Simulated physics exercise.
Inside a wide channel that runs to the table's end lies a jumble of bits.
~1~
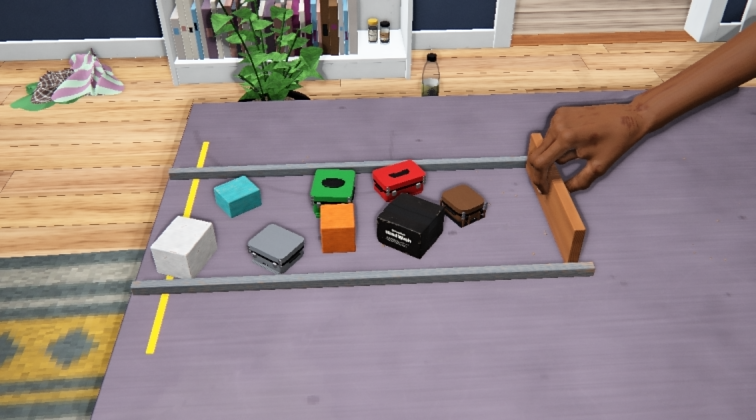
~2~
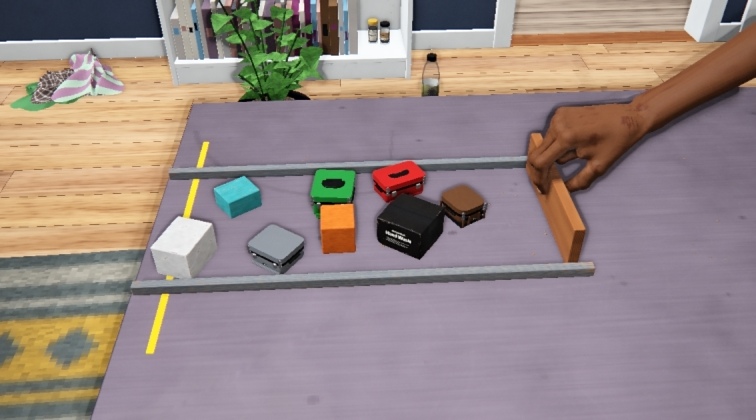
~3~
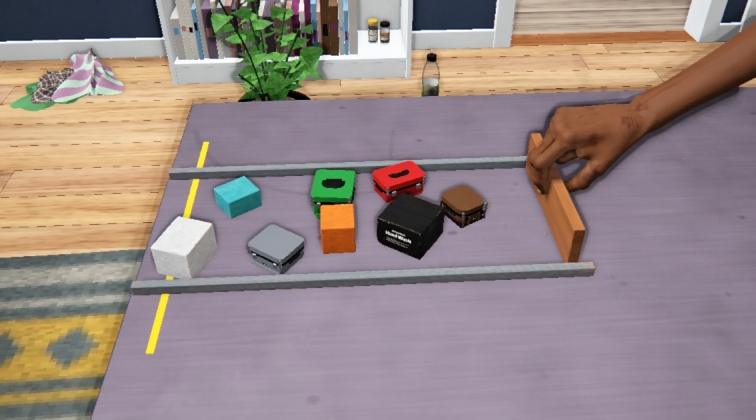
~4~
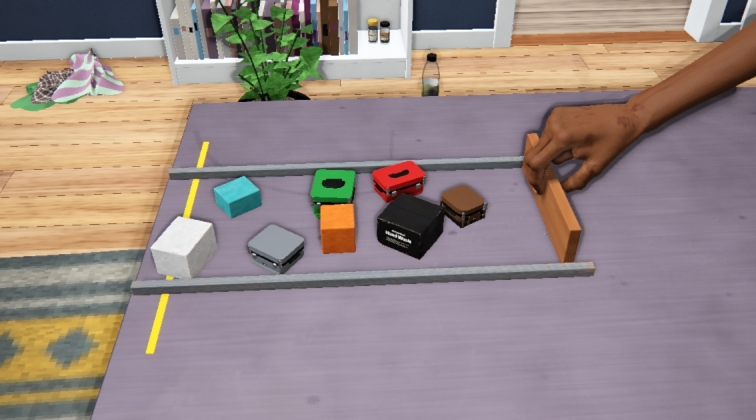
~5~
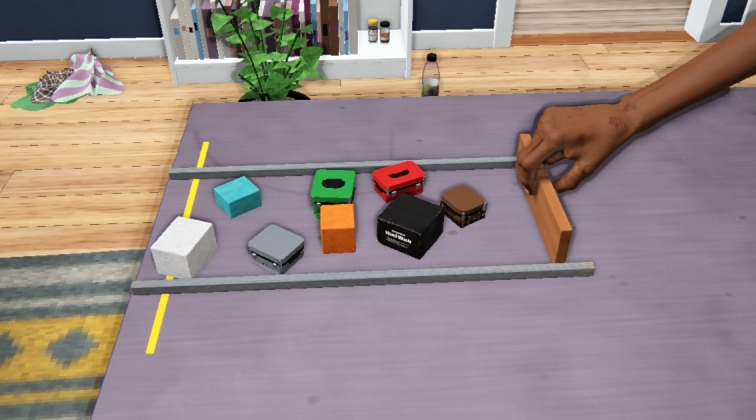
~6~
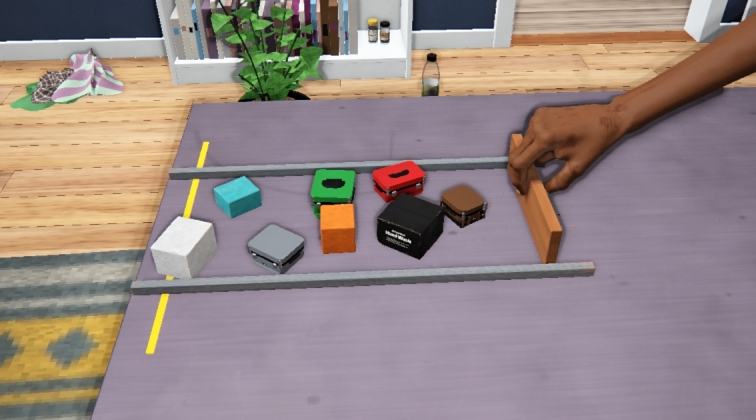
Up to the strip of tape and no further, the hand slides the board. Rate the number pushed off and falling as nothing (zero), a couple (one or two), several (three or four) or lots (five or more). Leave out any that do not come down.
It is lots.
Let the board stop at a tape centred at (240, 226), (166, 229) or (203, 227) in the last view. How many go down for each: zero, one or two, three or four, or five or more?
In order, the falls would come to either one or two; five or over; 5 or more.
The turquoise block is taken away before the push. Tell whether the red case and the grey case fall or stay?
The red case stays up top while the grey case ends up below.
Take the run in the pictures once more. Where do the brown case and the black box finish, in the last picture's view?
Final positions - brown case around (168, 214), black box around (147, 245).
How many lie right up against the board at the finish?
3 touch it.
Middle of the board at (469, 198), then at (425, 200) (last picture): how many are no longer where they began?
Counts: 1 / 3.
Soon after, none off yet; white block at rest near (185, 249); turquoise block at rest near (238, 197); grey case at rest near (277, 251).
At rest, the number that fall off is five or more; fallen, orange block, green case, grey case, turquoise block and white block.
